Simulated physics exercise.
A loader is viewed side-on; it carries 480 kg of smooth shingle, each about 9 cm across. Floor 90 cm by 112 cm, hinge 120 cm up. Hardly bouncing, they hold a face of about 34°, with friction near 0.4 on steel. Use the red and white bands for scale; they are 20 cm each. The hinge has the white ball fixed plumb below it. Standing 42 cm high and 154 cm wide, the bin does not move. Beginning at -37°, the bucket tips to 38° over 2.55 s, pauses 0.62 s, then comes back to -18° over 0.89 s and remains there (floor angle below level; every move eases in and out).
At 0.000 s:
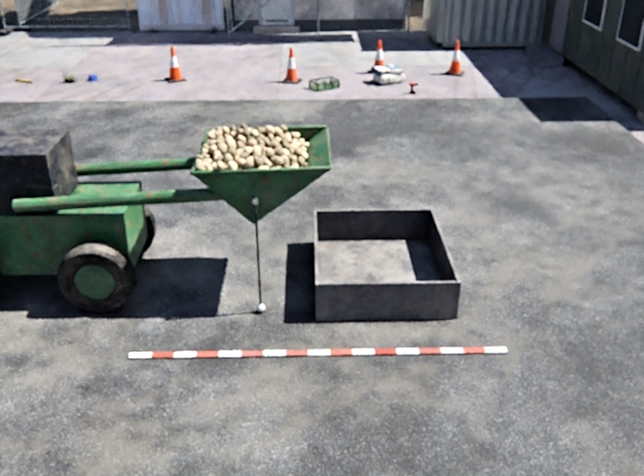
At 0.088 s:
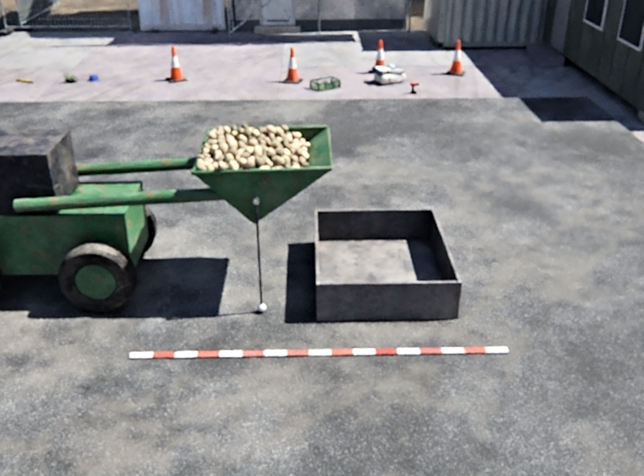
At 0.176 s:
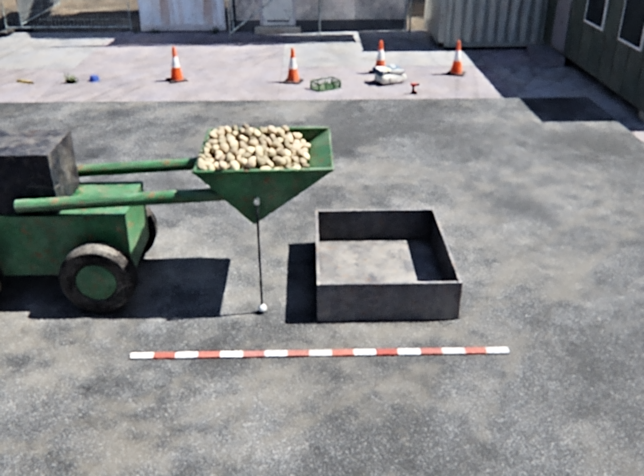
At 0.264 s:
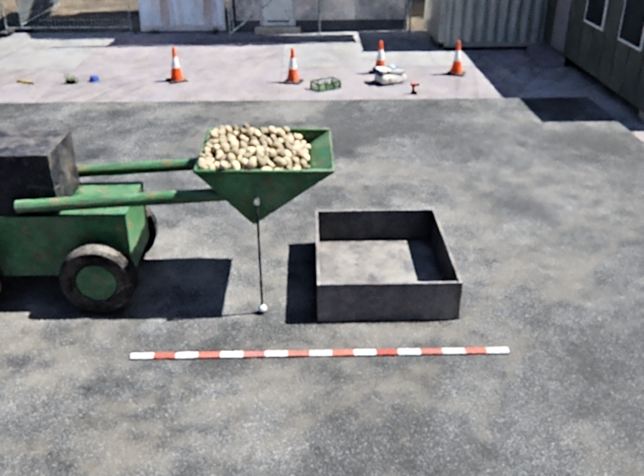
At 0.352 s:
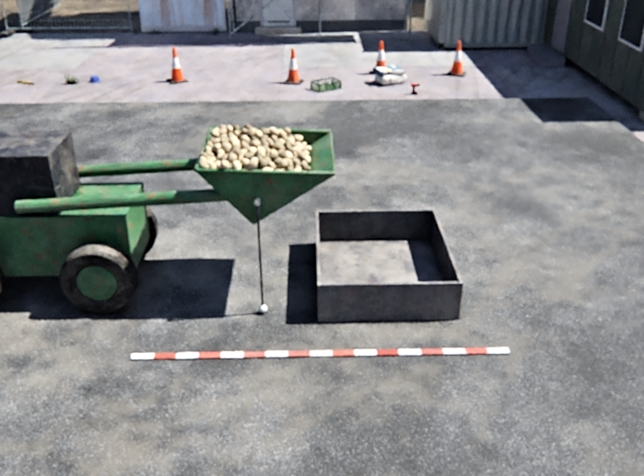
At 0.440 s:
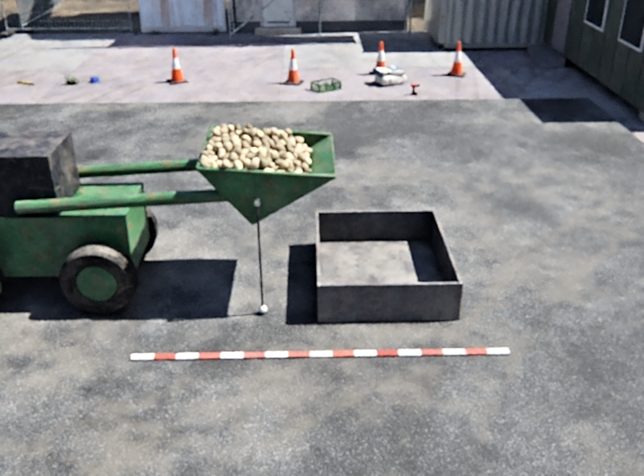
In a paved yard, a green loader on the left held a raised bucket heaped with pale, smooth stones beside a low, dark, open bin, and the bucket tilted only very slightly to the right.
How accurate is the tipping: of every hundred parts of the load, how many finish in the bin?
Close to 100 in a hundred.
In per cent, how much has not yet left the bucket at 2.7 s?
5%, roughly.
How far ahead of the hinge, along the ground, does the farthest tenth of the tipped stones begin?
I'd say near 170 cm ahead of it.
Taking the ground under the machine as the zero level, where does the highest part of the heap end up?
It finishes some 30 cm up from that ground.
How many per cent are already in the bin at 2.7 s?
Close to 90 per cent has got there by then.
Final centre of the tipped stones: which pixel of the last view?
Around (378, 267).
After 1.9 s the floor is at 26°; 79 % in the bucket, 21 % in the bin; the foremost stones are at (364, 257).
After 2.7 s the floor is at 38°; 6 % in the bucket, 2 % short of the bin, 91 % in the bin; the foremost stones are at (439, 273).
After 4.5 s the floor is at -18°; 0 % in the bucket, 100 % in the bin; the foremost stones are at (439, 270).
After 7.3 s the floor is at -18°; 0 % in the bucket, 100 % in the bin; the foremost stones are at (439, 270).
